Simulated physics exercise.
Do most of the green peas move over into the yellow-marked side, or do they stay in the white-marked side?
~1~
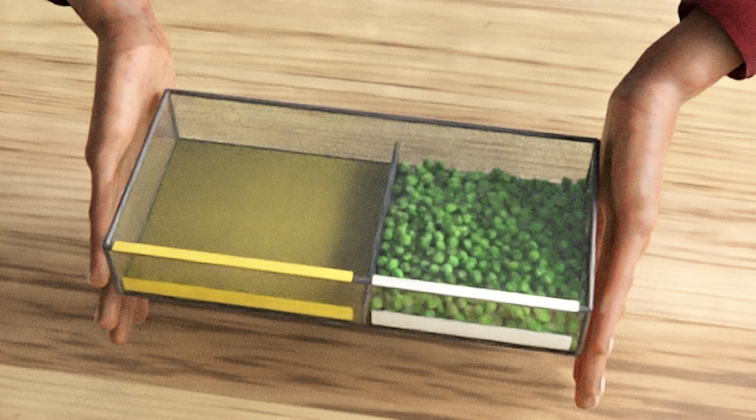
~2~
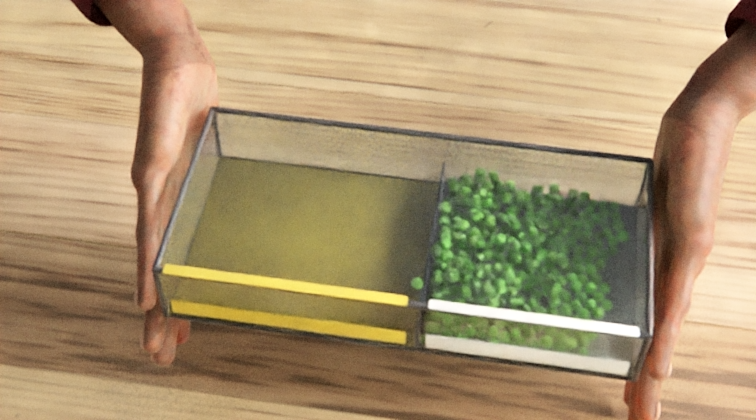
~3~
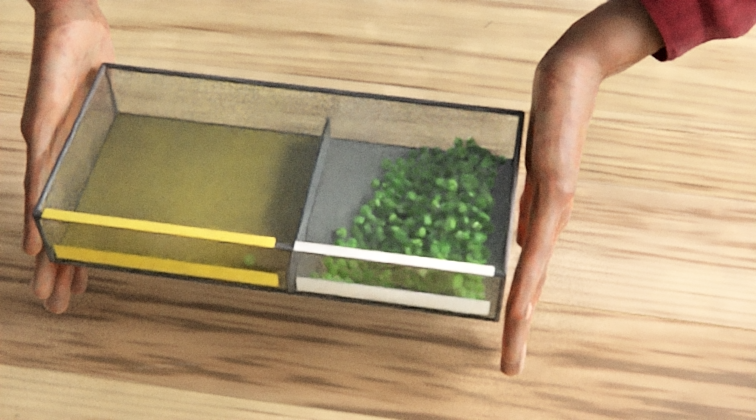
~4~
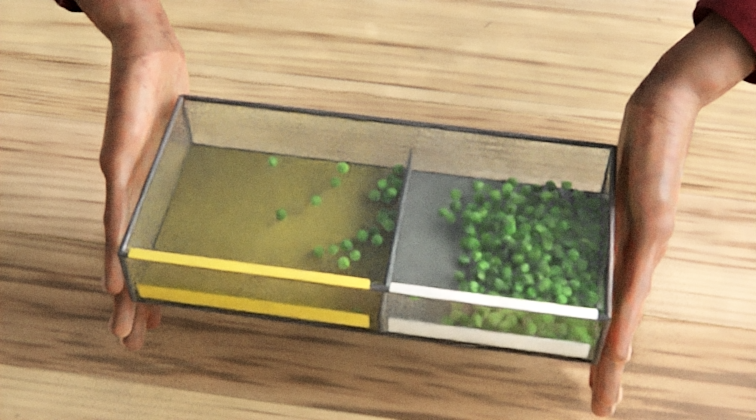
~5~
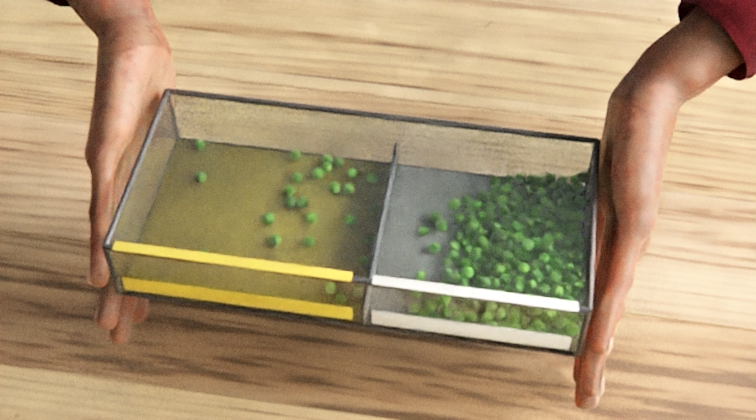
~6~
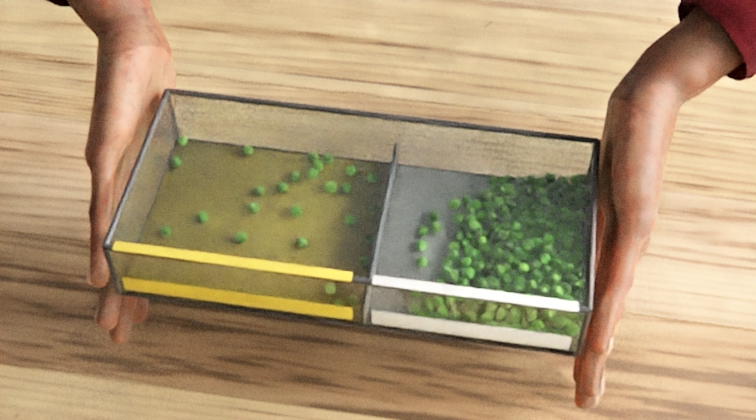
Most of the peas stay in the white-marked side, bunched toward the right. Only a small share end up scattered in the yellow-marked side.
Above a wooden tabletop, two hands shaking a divided clear box, scattering a few green peas into its yellow-marked side.
